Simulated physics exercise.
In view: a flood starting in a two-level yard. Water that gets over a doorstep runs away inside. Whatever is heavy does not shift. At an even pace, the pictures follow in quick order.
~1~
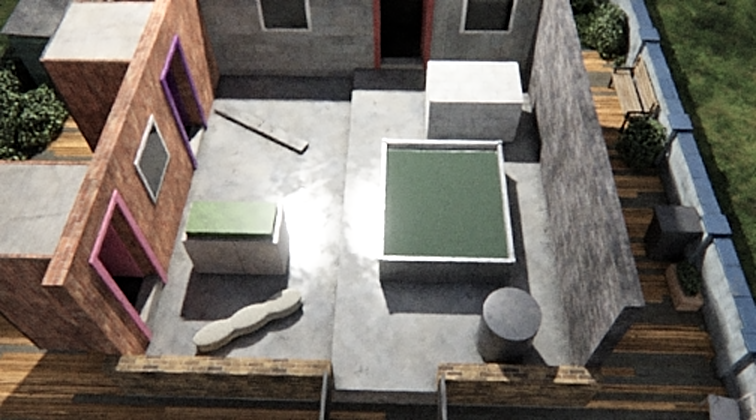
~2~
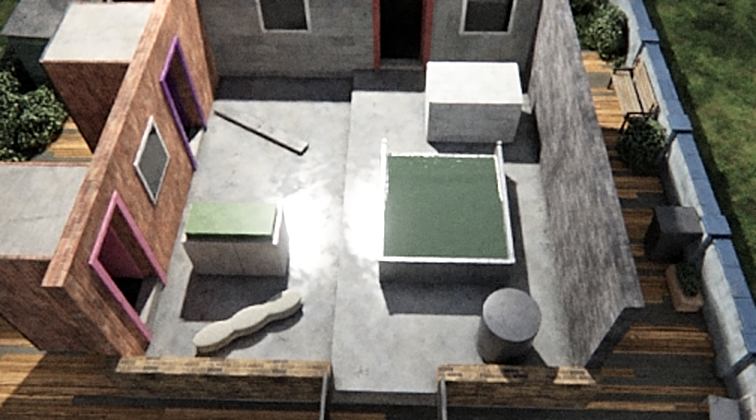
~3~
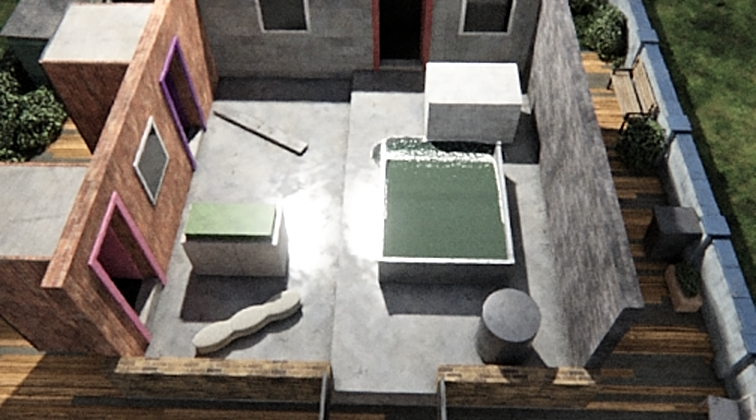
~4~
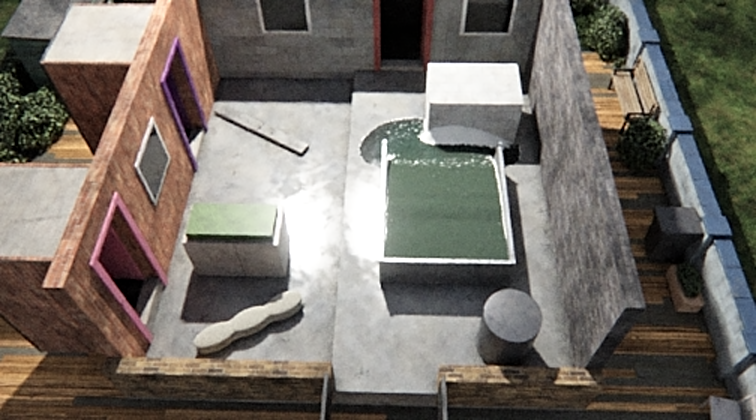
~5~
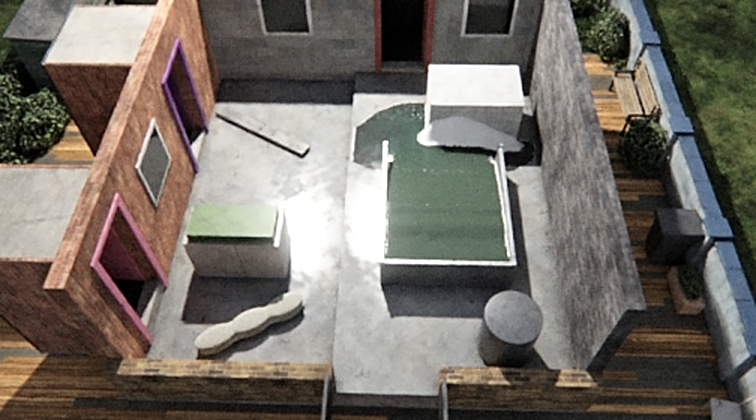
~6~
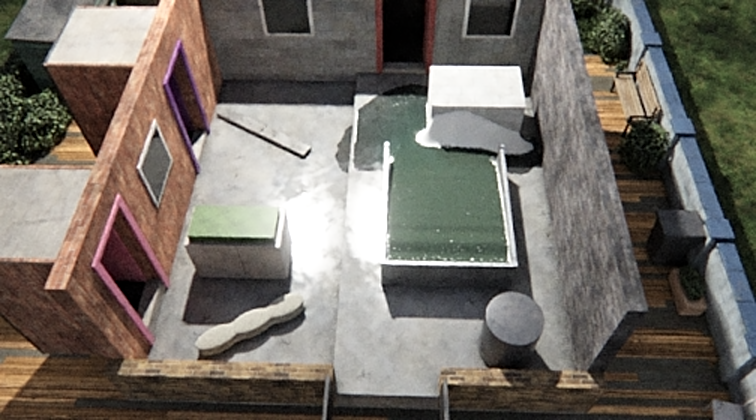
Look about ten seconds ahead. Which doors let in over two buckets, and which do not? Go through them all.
Result: The purple door keeps it to two buckets. The pink door keeps it to two buckets. The red door lets in beyond two buckets.
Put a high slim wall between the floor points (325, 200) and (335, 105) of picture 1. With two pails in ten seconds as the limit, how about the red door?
The red door is over.
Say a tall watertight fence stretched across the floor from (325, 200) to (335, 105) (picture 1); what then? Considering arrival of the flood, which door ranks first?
My answer: The red door.
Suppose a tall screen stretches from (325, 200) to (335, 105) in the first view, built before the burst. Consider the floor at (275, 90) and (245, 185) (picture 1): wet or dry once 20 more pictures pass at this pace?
First spot submerged, second spot parched.
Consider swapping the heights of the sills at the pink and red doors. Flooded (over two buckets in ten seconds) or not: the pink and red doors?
Pink: Under the mark; red: Under the mark.
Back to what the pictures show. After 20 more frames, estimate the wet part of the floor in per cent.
Roughly 50 %.
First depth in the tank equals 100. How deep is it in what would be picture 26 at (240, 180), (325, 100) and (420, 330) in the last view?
Roughly 2, 18 and 0 per cent, in turn.
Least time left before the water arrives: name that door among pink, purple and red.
I'd say the one in red.
A moment on, water covers 20 % of the floor; the purple door not reached, the pink door not reached, the red door over two buckets in.
Next, water covers 35 % of the floor; the purple door not reached, the pink door not reached, the red door over two buckets in.
Then, water covers 50 % of the floor; the purple door wet at the sill, nothing in, the pink door not reached, the red door far over two buckets in.
Later, water covers 75 % of the floor; the purple door wet at the sill, nothing in, the pink door wet at the sill, nothing in, the red door far over two buckets in.
In the end, water covers 90 % of the floor; the purple door wet at the sill, nothing in, the pink door wet at the sill, nothing in, the red door far over two buckets in.
